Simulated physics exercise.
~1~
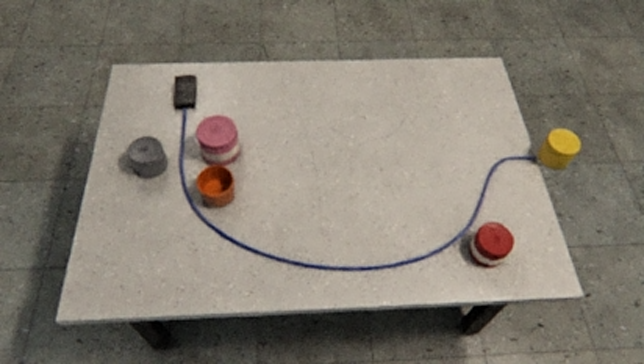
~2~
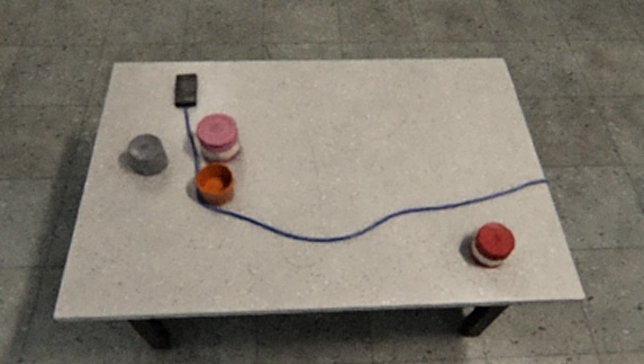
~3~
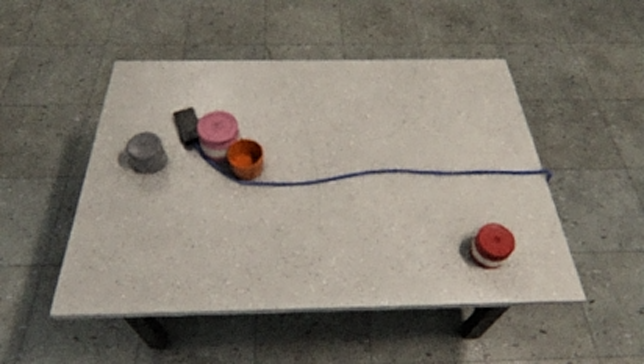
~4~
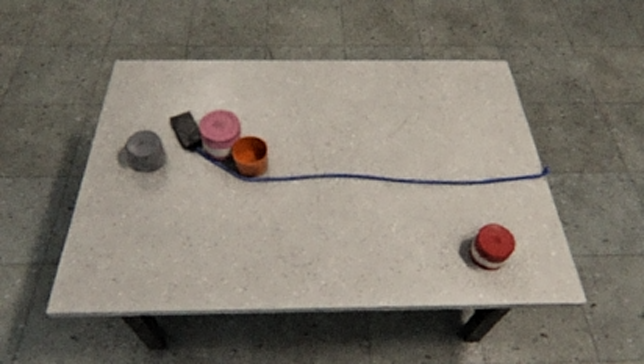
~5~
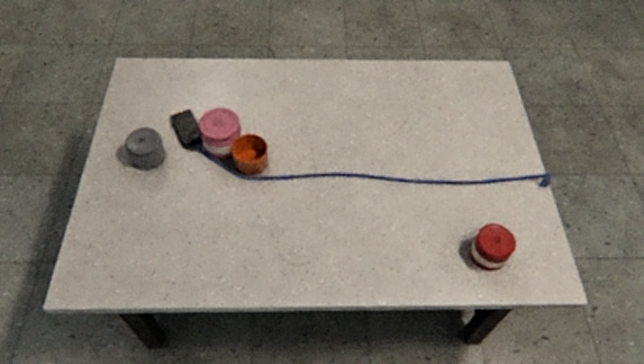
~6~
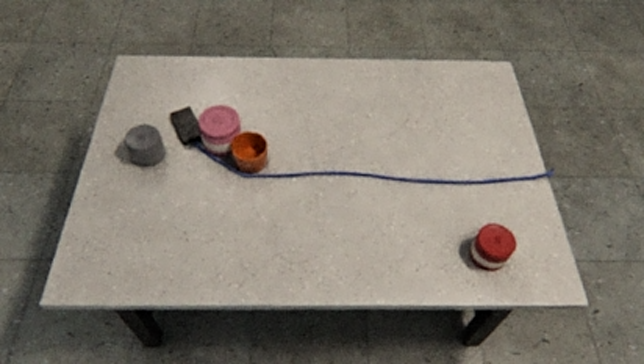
The yellow speaker at the end of a blue cable dropped off the table's right edge, pulling the cable nearly straight and dragging the orange mug rightward and the black phone slightly down against the pink tin, where everything stopped, still on top.
